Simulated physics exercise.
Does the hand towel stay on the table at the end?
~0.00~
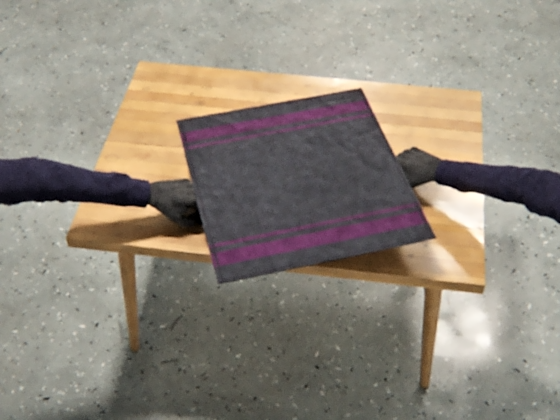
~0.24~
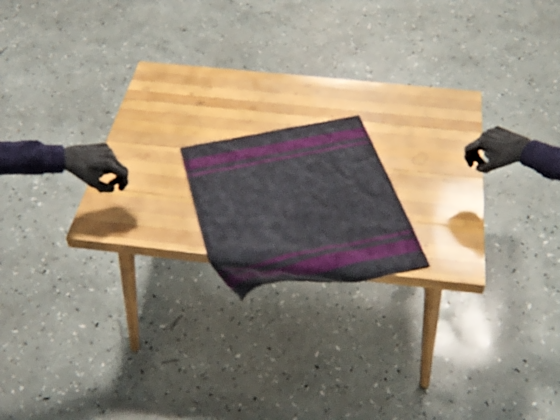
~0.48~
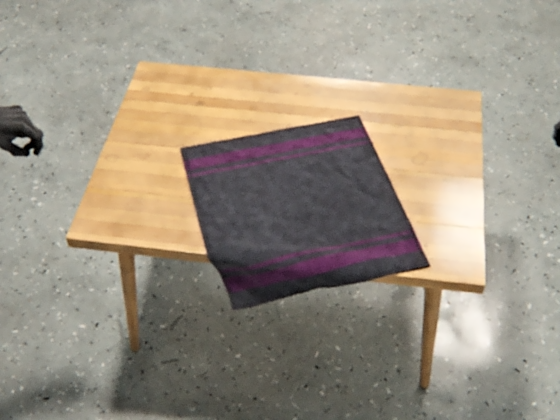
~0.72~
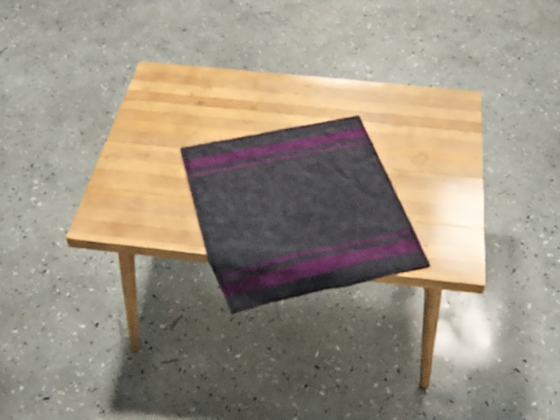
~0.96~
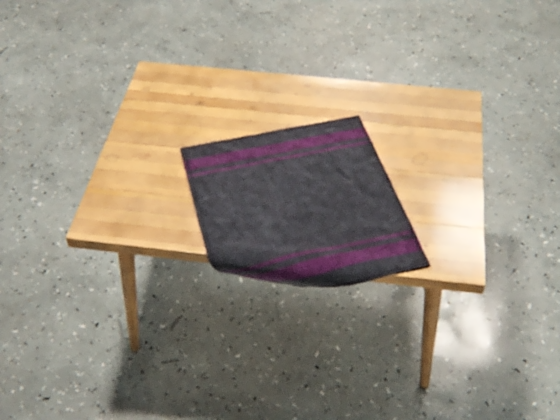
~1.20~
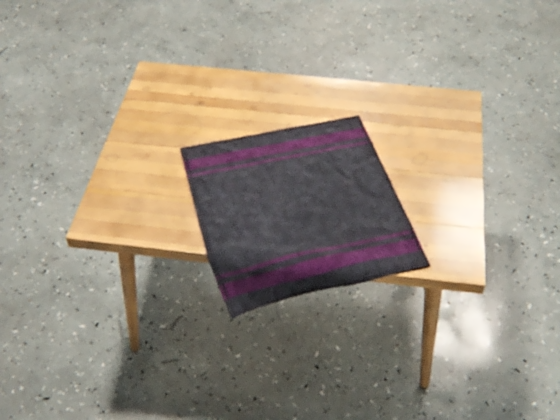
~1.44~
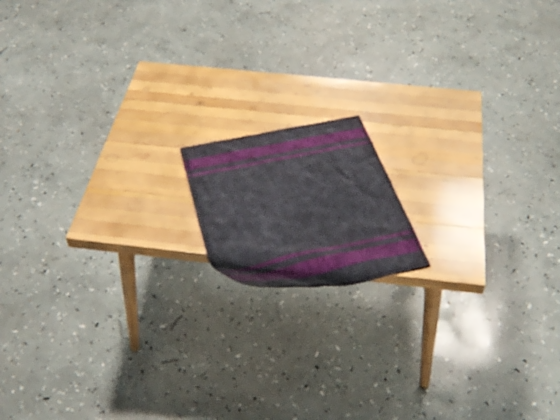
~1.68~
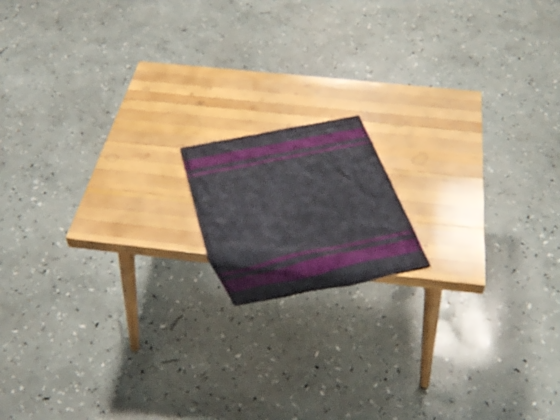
Yes, it stays on the tabletop, with only its near part hanging over the front edge.
